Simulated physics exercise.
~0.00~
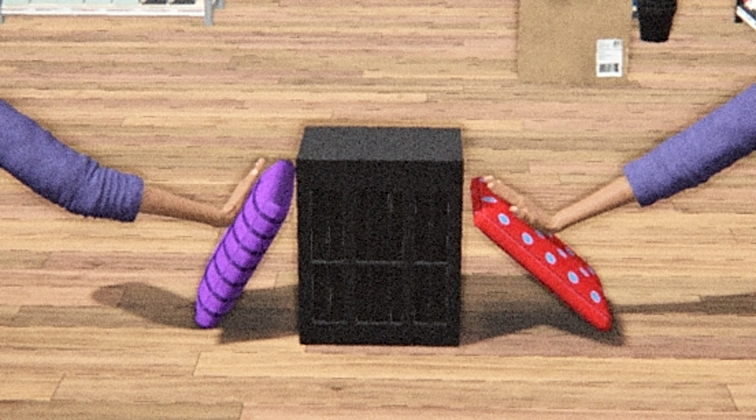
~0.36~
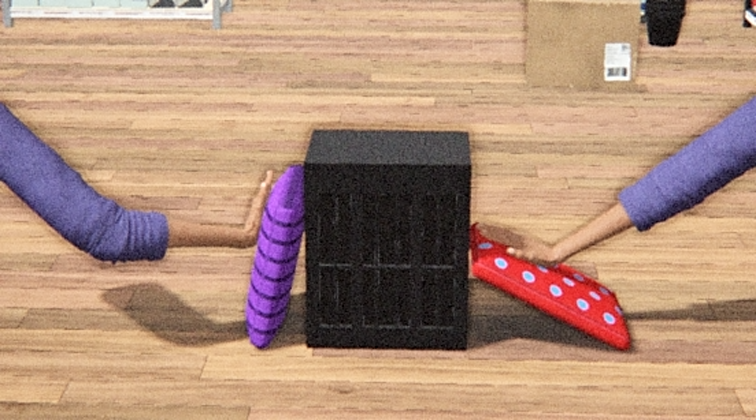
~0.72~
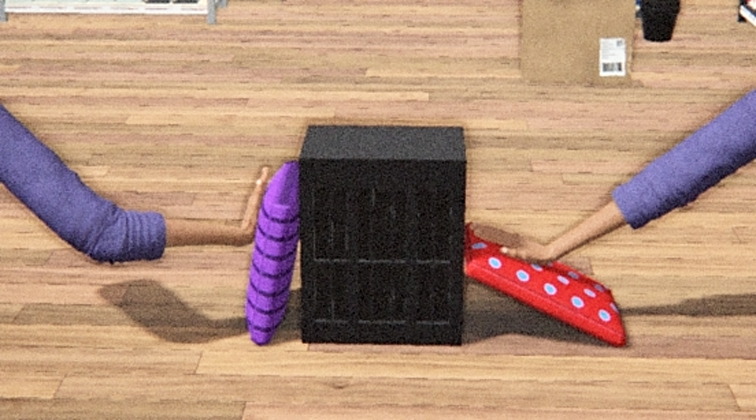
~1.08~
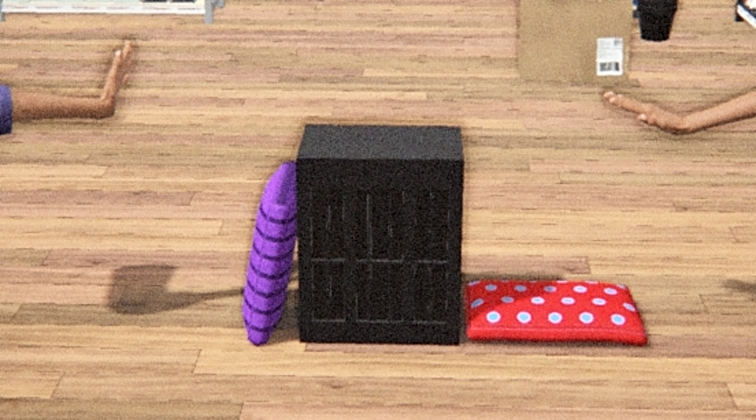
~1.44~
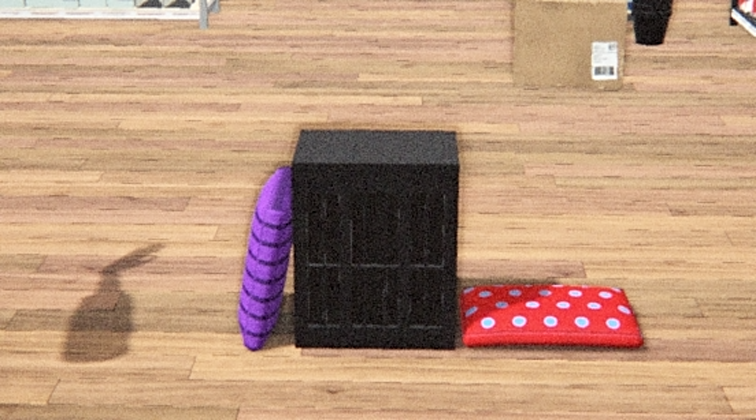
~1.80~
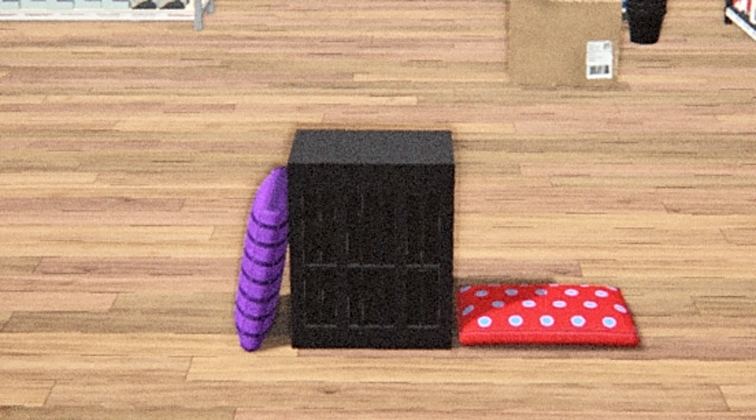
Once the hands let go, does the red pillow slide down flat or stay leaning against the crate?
The red pillow slides down and ends up lying flat on the floor beside the crate, while the purple cushion keeps its lean.
